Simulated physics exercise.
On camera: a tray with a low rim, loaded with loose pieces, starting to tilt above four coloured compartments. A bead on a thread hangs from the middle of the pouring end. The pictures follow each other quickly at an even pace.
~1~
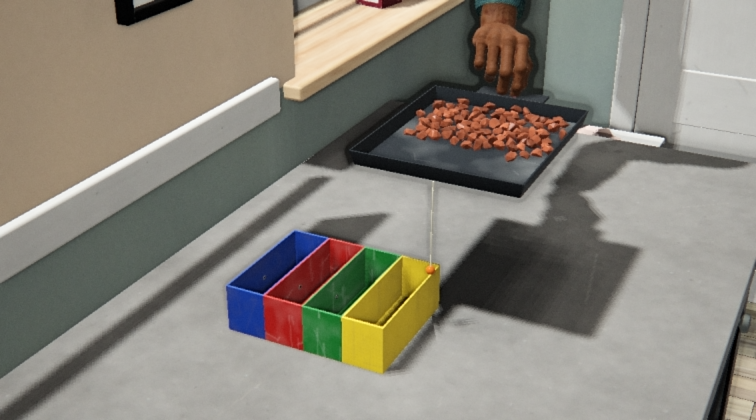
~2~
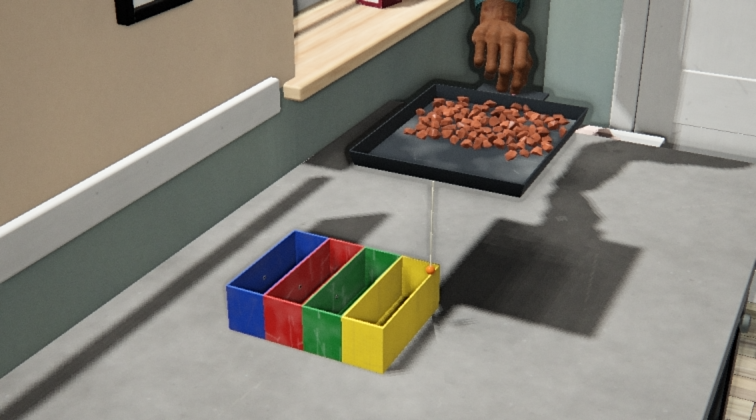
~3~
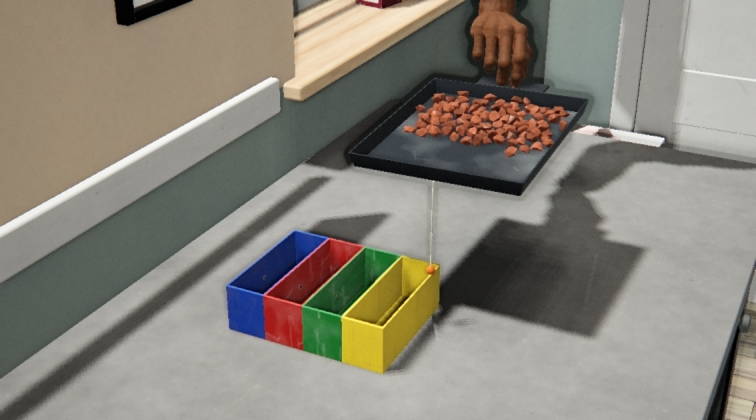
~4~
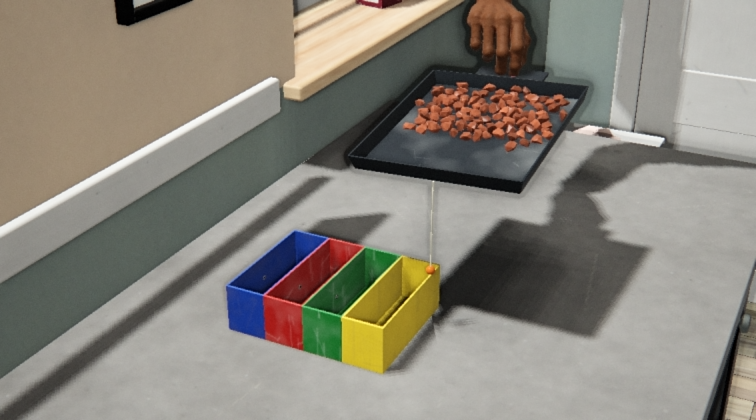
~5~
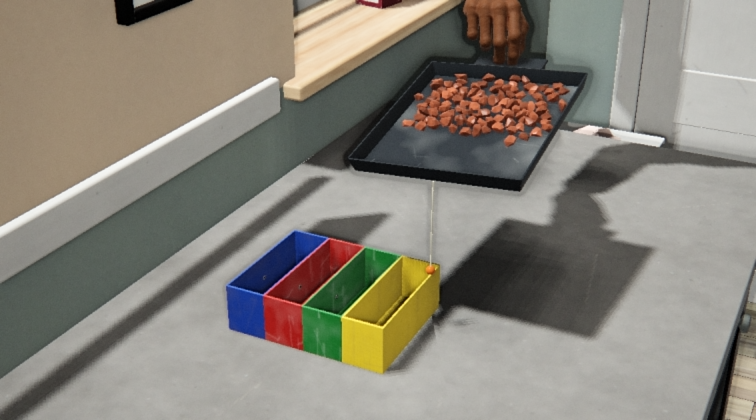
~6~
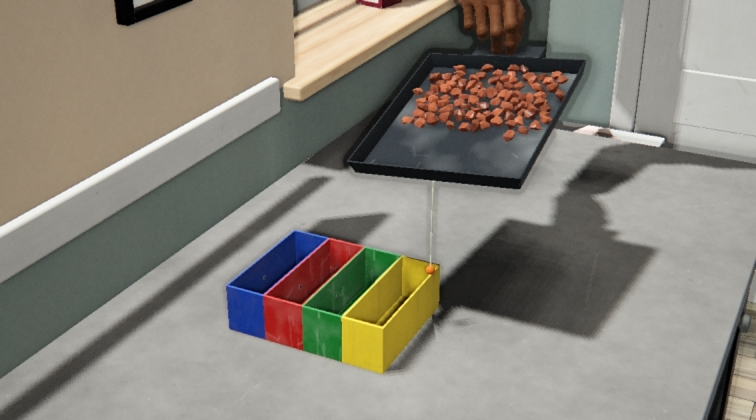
A brown hand raises the back of a dark tray of reddish pieces, tilting it steadily.
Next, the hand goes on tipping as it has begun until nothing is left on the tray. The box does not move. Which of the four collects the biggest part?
The green cell gets the most.
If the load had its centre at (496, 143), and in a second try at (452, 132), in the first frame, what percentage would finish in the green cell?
Near 60 % and 50 %.
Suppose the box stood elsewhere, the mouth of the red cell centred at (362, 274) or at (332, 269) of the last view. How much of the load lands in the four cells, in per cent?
Roughly 100 per cent, and 100 per cent.
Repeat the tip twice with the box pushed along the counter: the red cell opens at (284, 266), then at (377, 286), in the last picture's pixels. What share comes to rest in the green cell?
Roughly 30 per cent, and 10 per cent.
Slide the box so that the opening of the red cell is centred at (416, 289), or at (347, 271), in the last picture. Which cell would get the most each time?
At the first place blue, at the second the red one.
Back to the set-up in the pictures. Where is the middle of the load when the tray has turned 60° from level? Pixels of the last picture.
Around (393, 159).
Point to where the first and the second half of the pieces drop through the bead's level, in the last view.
Around (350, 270) and then (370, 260).
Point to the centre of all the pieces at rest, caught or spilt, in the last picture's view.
Around (358, 315).
Shortly afterwards, tray tipped steeply; the bulk on the tray; only a few in the yellow cell; only a few in the red cell; a little falling or outside the box.
Next, tray tipped right over; a little on the tray; near a third in the green cell; near a quarter in the yellow cell; a little in the red cell; a little falling or outside the box.
Some moments later, tray tipped past a quarter turn; near half in the green cell; near a quarter in the yellow cell; near a quarter in the red cell; only a few falling or outside the box.
In the end, tray tipped past a quarter turn; near half in the green cell; near a quarter in the yellow cell; near a quarter in the red cell; none at all in the blue cell; only a few outside the box.
